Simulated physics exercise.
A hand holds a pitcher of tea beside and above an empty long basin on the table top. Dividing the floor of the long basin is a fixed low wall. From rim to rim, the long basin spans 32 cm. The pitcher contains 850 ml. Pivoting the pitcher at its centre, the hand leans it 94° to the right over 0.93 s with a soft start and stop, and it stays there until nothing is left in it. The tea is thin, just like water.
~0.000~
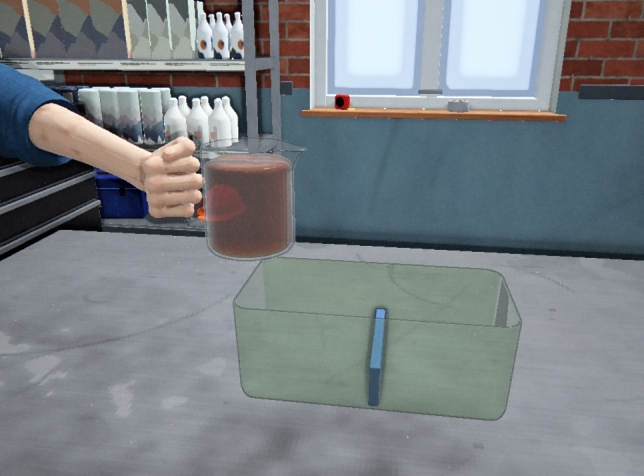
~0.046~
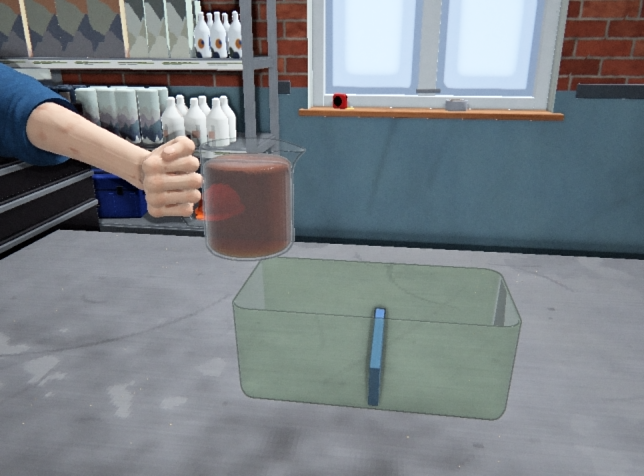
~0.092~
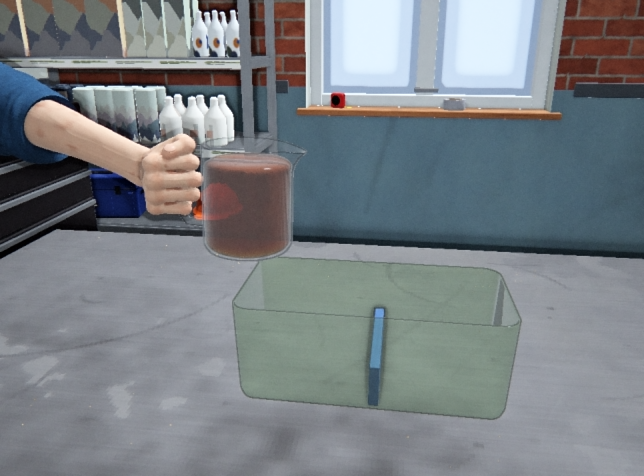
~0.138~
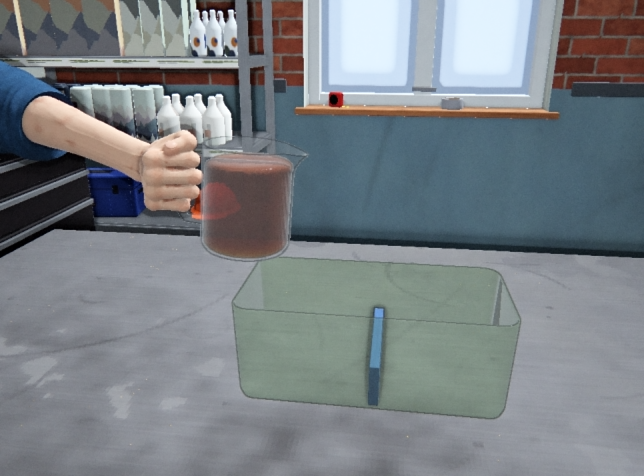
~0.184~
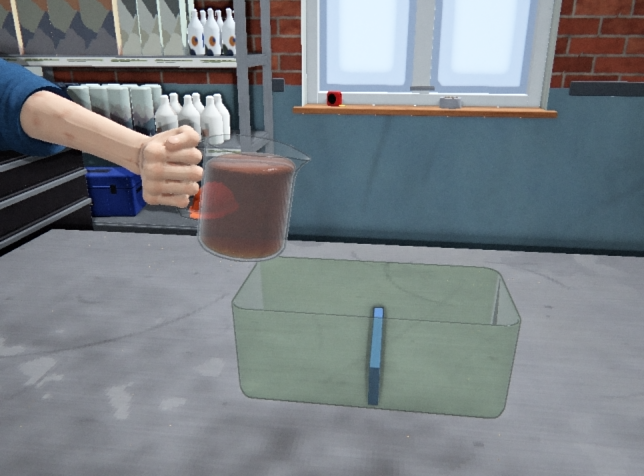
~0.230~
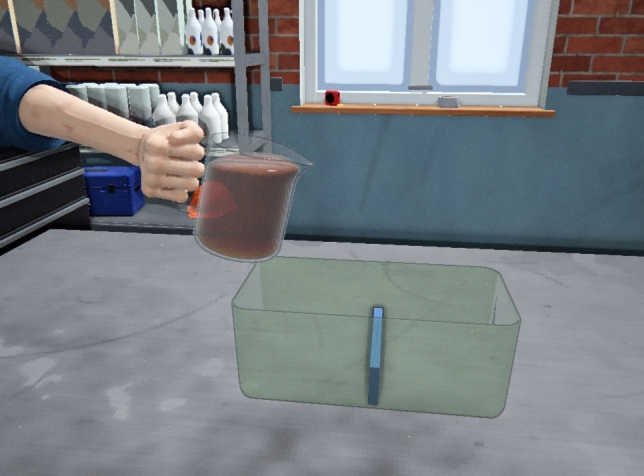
A hand slowly leans a pitcher of brown tea slightly right above an empty basin.
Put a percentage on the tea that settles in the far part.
Roughly 14 per cent ends up there.
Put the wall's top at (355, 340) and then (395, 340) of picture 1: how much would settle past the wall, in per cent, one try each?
Try 1: 75 %; try 2: 0 %.
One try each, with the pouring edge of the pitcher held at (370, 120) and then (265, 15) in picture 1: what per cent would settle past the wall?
Try 1: Approx. 95 %; try 2: Approx. 10 %.
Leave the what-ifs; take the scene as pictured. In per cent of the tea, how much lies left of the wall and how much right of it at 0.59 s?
About 4 left, about 0 right.
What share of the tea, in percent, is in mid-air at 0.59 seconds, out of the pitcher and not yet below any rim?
Near 12 per cent of it all.
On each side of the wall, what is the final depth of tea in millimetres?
Left part: About 30 mm; right part: About 6 mm.
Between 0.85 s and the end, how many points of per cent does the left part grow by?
Around 50 in a hundred.
After 0.59 s the tilt is 66° and 83 per cent is still to pour, 4 is left of the wall and 0 right of it.
After 0.85 s the tilt is 92° and 39 per cent is still to pour, 34 is left of the wall and 11 right of it.
After 1.13 s the tilt is 94° and 13 per cent is still to pour, 69 is left of the wall and 13 right of it.
After 1.43 s the tilt is 94° and 4 per cent is still to pour, 80 is left of the wall and 14 right of it.
In the end 84 per cent lies left of the wall, 14 right of it and 1 outside.
